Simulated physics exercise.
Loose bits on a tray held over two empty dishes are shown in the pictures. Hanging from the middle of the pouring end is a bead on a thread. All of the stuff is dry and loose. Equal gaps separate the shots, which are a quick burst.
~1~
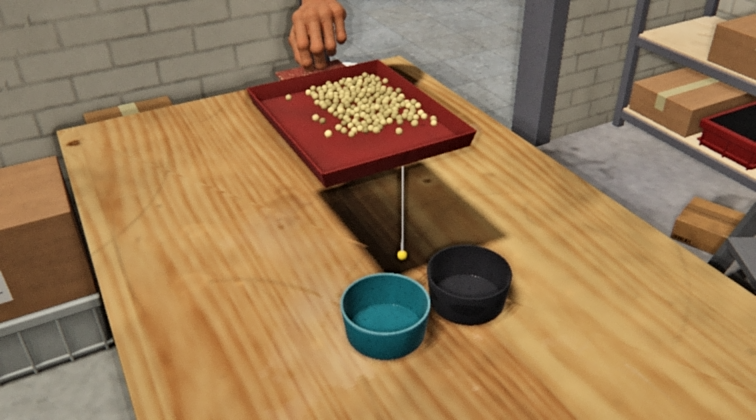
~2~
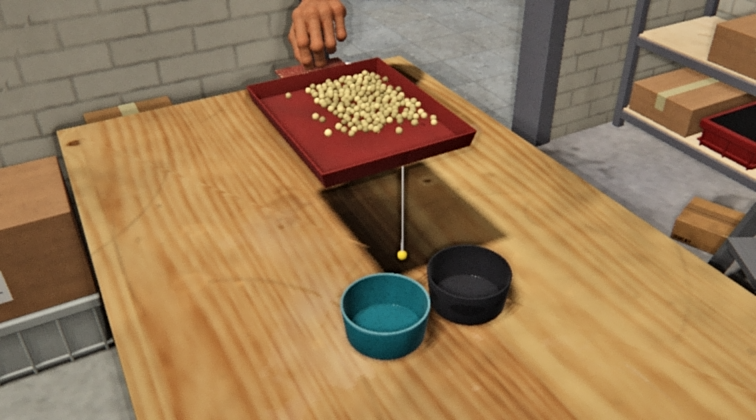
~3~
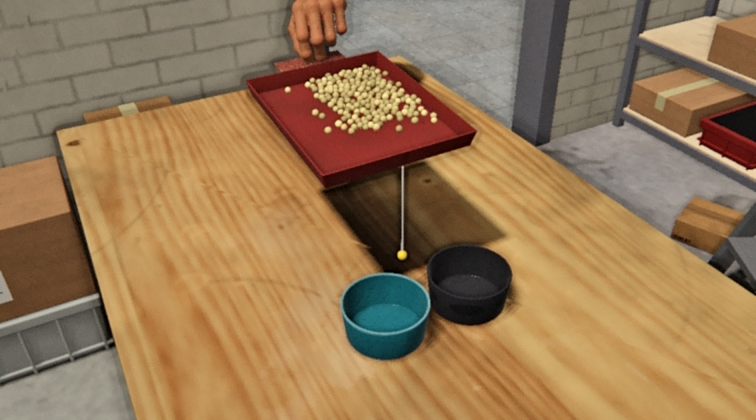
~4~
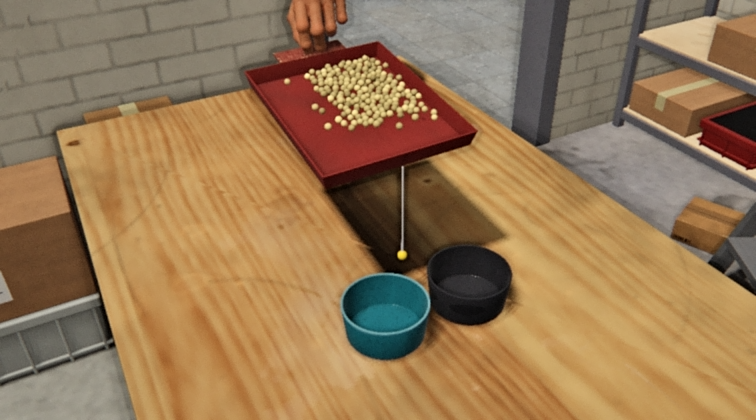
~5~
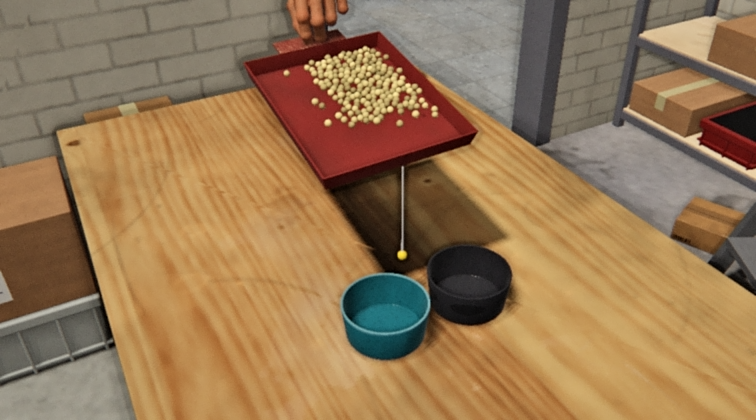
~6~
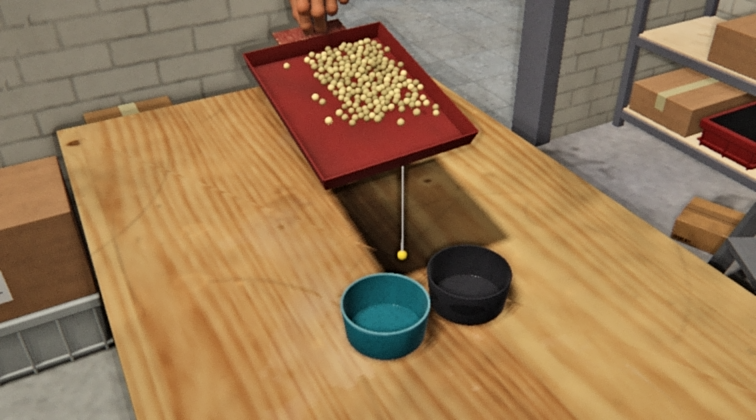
In a storeroom with a pale brick wall, cardboard boxes and shelving, a fixed camera looks down at an angle on a long wooden table. A hand at the back holds a red tray of small, pale beans, a yellow bead hanging by a thread from its near edge, above a teal dish and a black dish to its right. The hand slowly raises the tray's far end, slightly steepening it, while the beans stay bunched towards the back.
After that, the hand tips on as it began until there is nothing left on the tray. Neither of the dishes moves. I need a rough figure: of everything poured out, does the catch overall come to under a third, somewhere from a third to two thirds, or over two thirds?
The catch works out at greater than two thirds of everything on the tray.
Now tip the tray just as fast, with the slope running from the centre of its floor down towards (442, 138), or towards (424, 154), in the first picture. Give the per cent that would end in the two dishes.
40 % and 90 %, roughly.
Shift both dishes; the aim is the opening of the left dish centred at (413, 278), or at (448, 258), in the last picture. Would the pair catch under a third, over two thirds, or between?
Run 1 - in the middle band; run 2 - less than a third.
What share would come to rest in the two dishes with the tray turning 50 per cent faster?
Expected result: Around 80 per cent.
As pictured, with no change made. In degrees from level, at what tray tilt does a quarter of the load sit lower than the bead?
100°.
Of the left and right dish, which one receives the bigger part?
The left-hand one.
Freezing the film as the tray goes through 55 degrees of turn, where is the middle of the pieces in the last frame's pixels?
Look about (397, 152) in the last picture.
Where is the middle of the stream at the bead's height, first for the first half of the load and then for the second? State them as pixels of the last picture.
Starting near (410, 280), moving on to near (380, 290).
Soon, tray tipped steeply; nearly all on the tray; a stray few in the left dish; a stray few outside both; a stray few in the air.
A while on, tray tipped right over; most on the tray; a small part in the left dish; a stray few in the right dish; a stray few outside both; a small part in the air.
Towards the end, tray tipped past a quarter turn; about two thirds in the left dish; about a quarter in the right dish; about a quarter outside both.
Finally, tray tipped past a quarter turn; about two thirds in the left dish; about a quarter in the right dish; about a quarter outside both.
